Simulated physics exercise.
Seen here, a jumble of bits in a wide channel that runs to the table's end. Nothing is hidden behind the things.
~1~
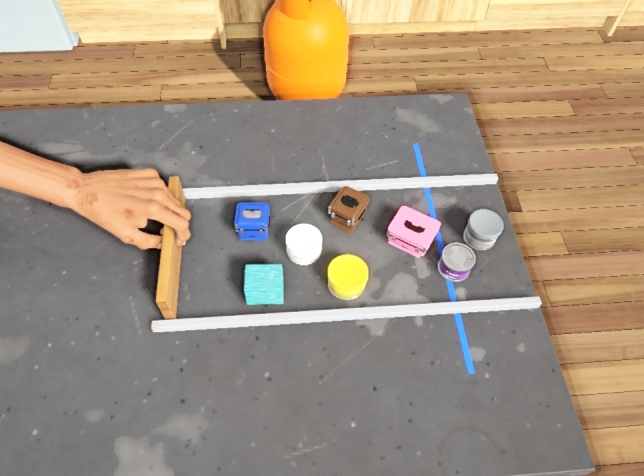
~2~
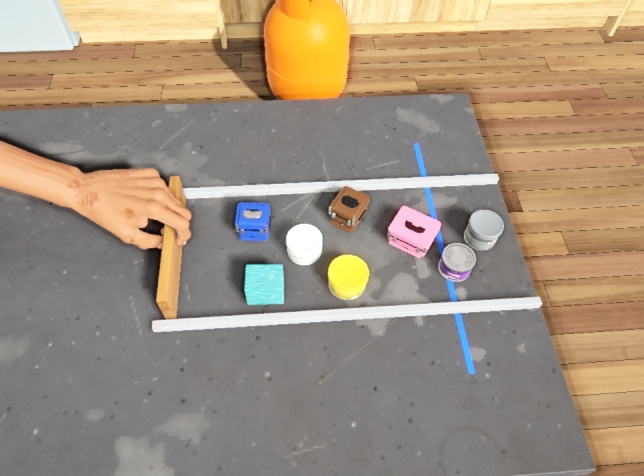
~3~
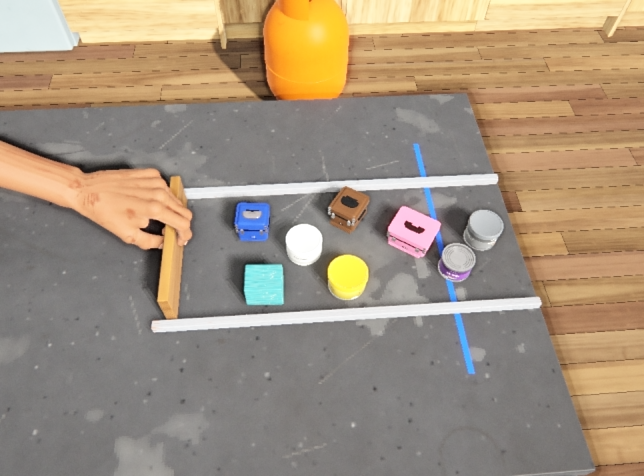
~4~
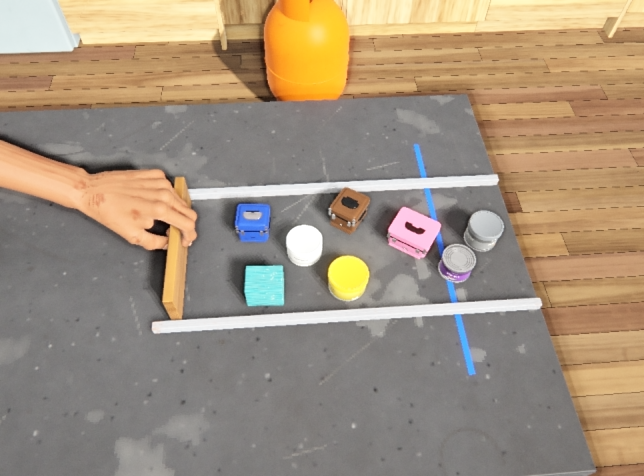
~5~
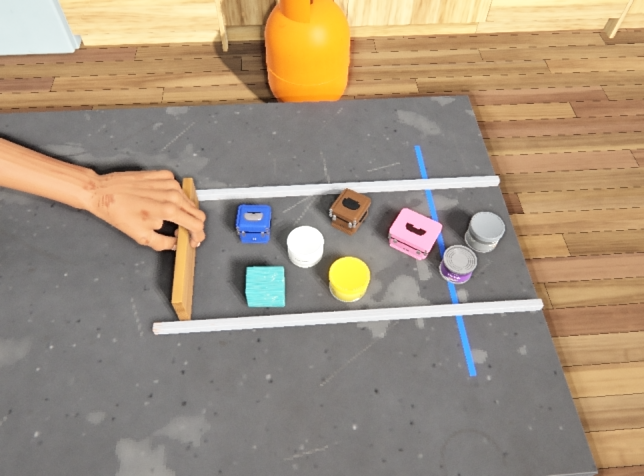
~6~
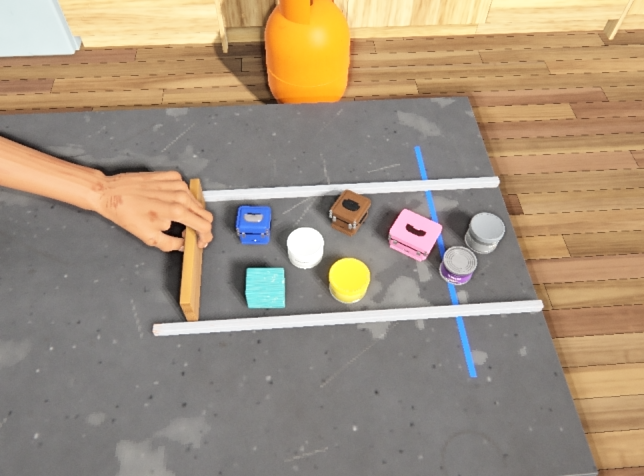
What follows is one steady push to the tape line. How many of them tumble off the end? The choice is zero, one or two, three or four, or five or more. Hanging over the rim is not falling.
The number that fall off is one or two.
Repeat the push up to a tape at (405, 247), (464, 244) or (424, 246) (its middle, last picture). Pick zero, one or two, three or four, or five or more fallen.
Taking them in turn, not one; one to two; no fall at all.
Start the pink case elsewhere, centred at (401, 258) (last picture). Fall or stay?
The pink case is kept.
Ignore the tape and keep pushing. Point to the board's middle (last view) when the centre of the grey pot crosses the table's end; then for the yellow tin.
About (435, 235), and (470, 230) for the other.
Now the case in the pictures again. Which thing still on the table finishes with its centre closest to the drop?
The purple tin.
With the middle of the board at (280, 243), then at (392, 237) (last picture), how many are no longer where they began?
2 and 7.
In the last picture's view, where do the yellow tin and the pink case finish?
About (506, 276), and the other about (494, 237).
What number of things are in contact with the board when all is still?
The number is 3.
Soon after, none off yet; grey pot at rest near (484, 234); purple tin at rest near (458, 266); pink case at rest near (414, 236).
Then, none off yet; grey pot moving near (490, 232); purple tin moved about its own width near (492, 261); pink case moved about its own width near (456, 238).
At rest, the number that fall off is one or two; fallen, grey pot.
